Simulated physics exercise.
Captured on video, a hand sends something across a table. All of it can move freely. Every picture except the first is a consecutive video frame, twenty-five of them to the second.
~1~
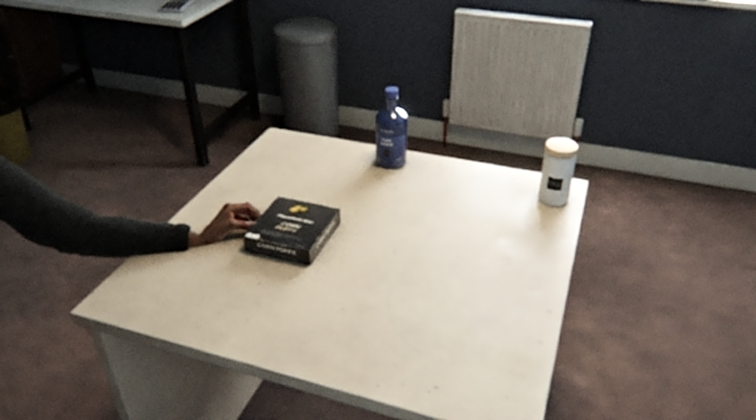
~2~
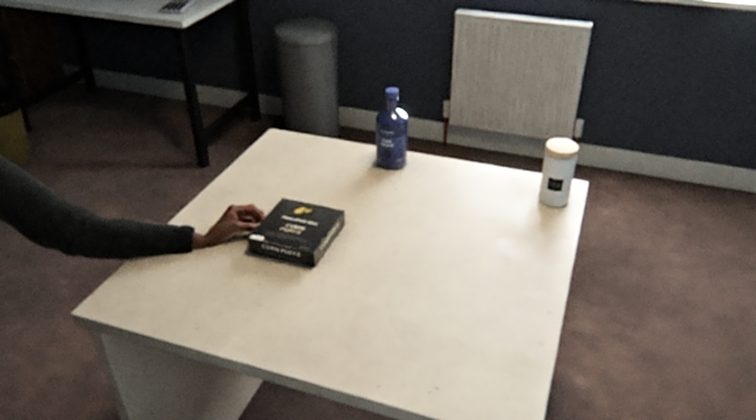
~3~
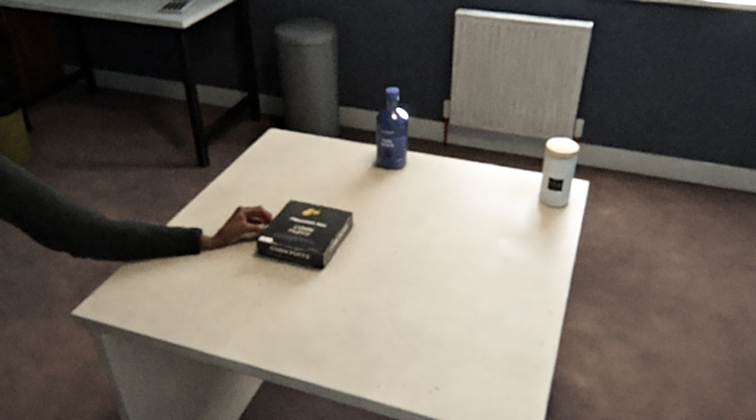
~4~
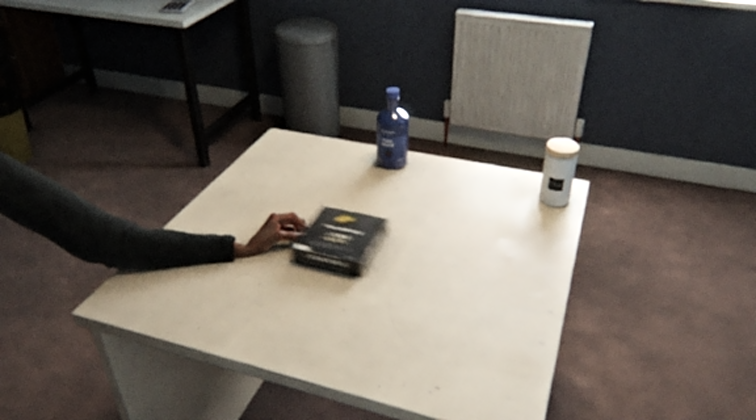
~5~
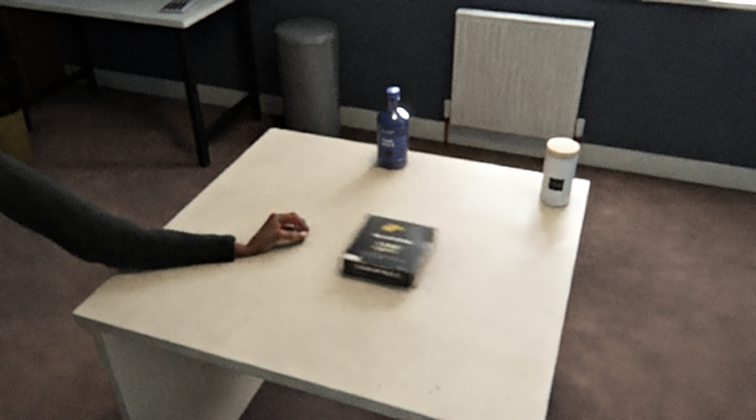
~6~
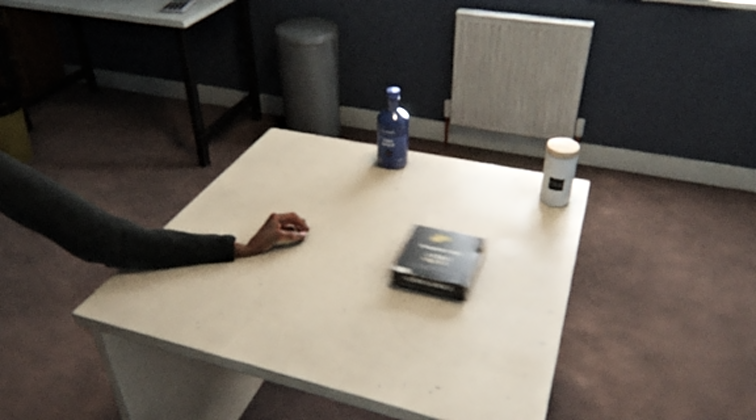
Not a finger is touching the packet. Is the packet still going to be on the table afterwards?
Goes off.
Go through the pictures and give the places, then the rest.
The first frame shows under the hand; black packet (294, 229).
The second frame shows under the hand; black packet (298, 231).
The third frame shows under the hand; black packet (306, 232).
The fourth frame shows black packet (341, 240).
The fifth frame shows black packet (390, 249) displaced about its own width.
The sixth frame shows black packet (439, 261) displaced about its own width.
Then, 0.30 s past the last view, black packet now off the table.
Then, 0.50 s past the last view, things are still on the move.
Finally, off the table, black packet.
